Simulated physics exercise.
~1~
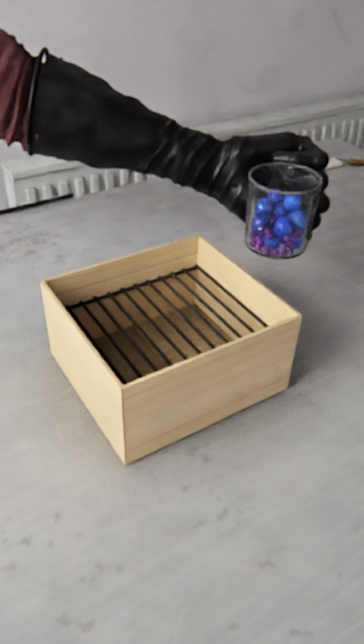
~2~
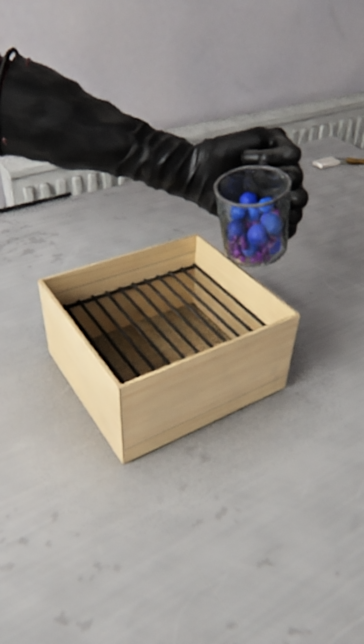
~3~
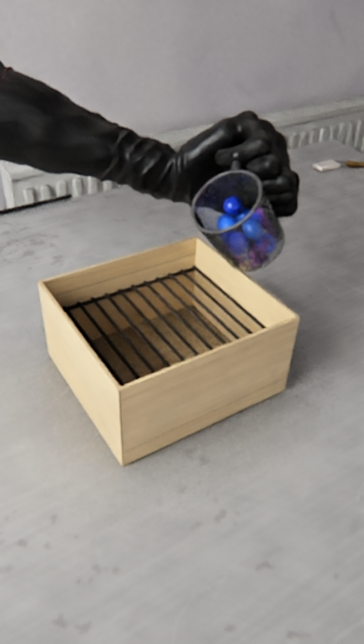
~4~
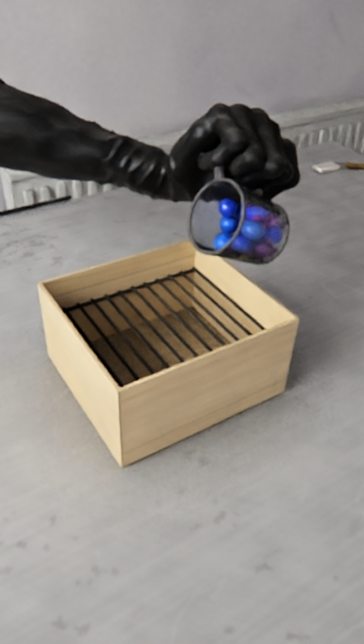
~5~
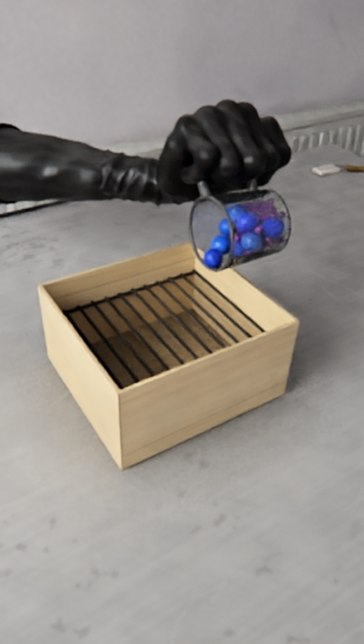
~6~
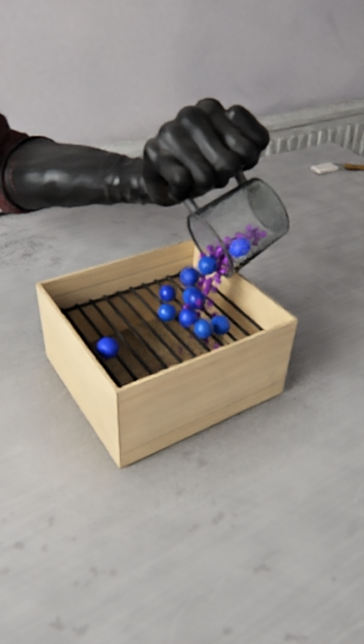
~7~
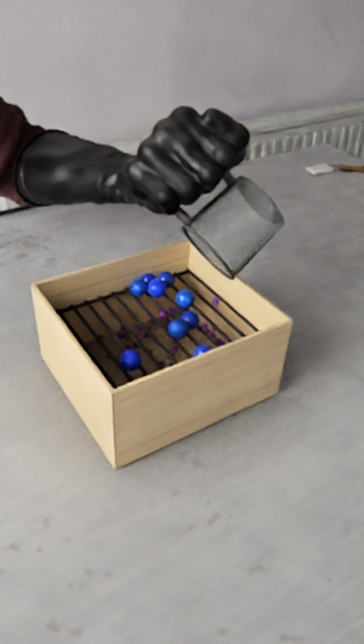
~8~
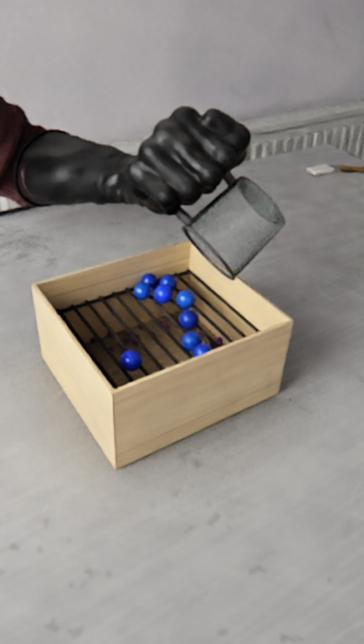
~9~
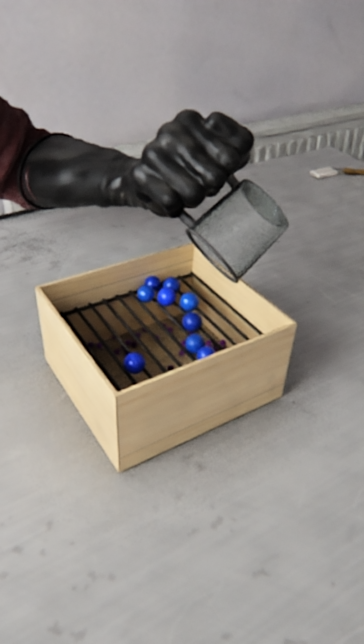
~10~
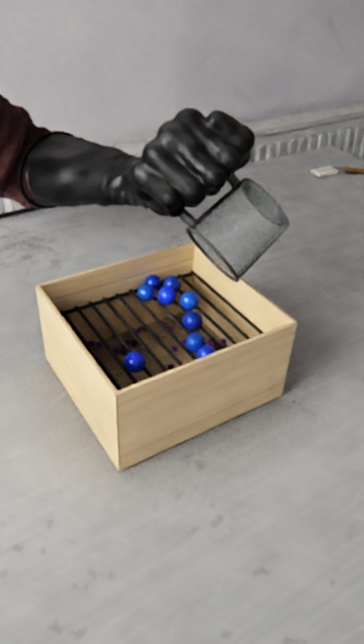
Black-gloved hand tipping a clear cup of blue and purple pieces over a wooden box, blue balls staying on the wires, purple bits dropping through.
